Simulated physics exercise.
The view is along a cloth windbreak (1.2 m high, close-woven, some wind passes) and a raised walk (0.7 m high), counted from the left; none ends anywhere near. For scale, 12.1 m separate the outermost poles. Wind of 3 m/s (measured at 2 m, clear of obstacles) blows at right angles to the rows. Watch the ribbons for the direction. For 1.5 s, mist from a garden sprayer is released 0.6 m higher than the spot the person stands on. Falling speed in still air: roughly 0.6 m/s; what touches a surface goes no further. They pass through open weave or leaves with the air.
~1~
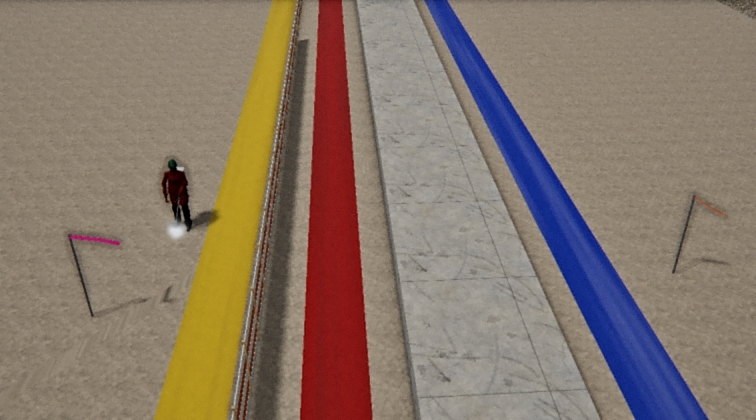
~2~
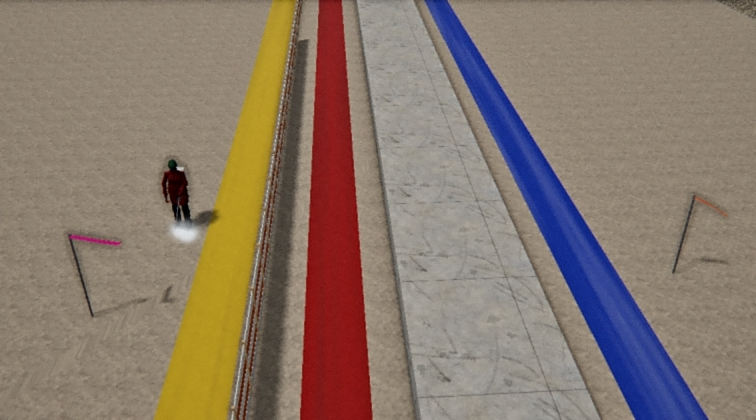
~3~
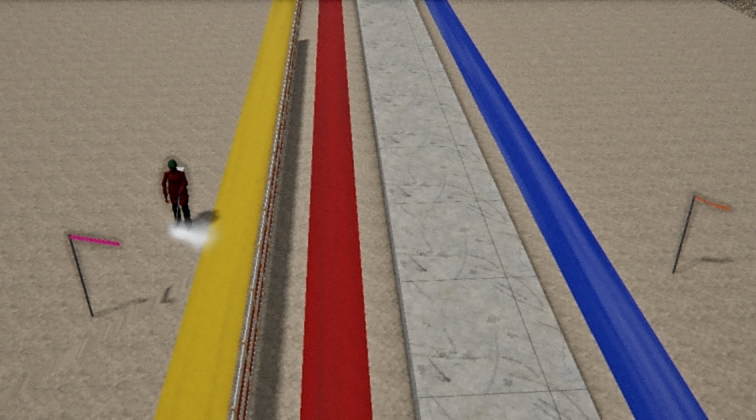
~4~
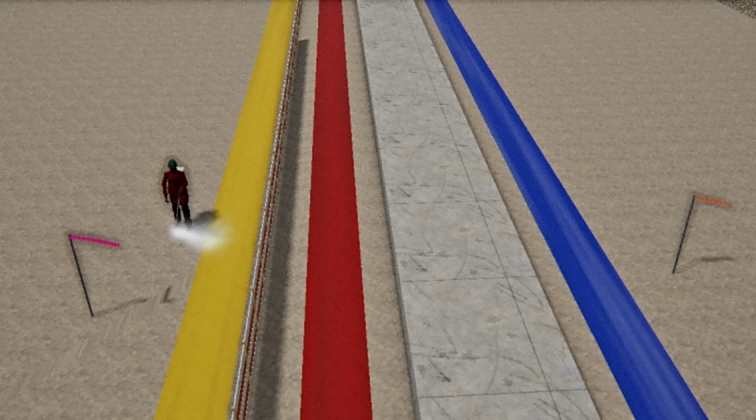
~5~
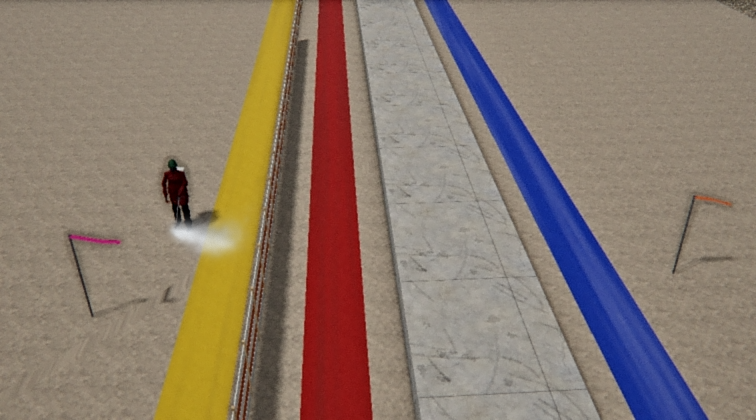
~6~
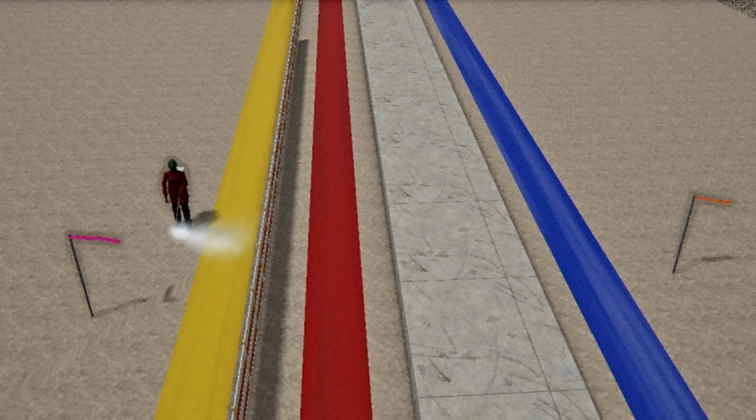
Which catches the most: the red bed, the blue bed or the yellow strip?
The biggest share falls on the yellow one.
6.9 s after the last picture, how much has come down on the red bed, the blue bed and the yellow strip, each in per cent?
About 5 % red, 0 % blue, 70 % yellow.
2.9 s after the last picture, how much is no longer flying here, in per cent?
About 95 %.
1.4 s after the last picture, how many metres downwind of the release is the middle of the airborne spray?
About 1.5 m.
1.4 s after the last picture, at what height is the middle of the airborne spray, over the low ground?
Roughly 0.2 m up.
Then, 1.4 s after the last picture, 0 % lies on the blue bed, 0 % on the red bed and 64 % on the yellow strip; 75 % has touched down or left; the middle of what still flies is 0.2 m above the low ground, near (252, 240).
Then, 2.9 s after the last picture, 0 % lies on the blue bed, 2 % on the red bed and 72 % on the yellow strip; 96 % has touched down or left.
Then, 6.9 s after the last picture, 0 % lies on the blue bed, 5 % on the red bed and 72 % on the yellow strip; 100 % has touched down or left.
Then, 18.9 s after the last picture, 0 % lies on the blue bed, 5 % on the red bed and 72 % on the yellow strip; 100 % has touched down or left.
Then, 43.9 s after the last picture, 0 % lies on the blue bed, 5 % on the red bed and 72 % on the yellow strip; 100 % has touched down or left.
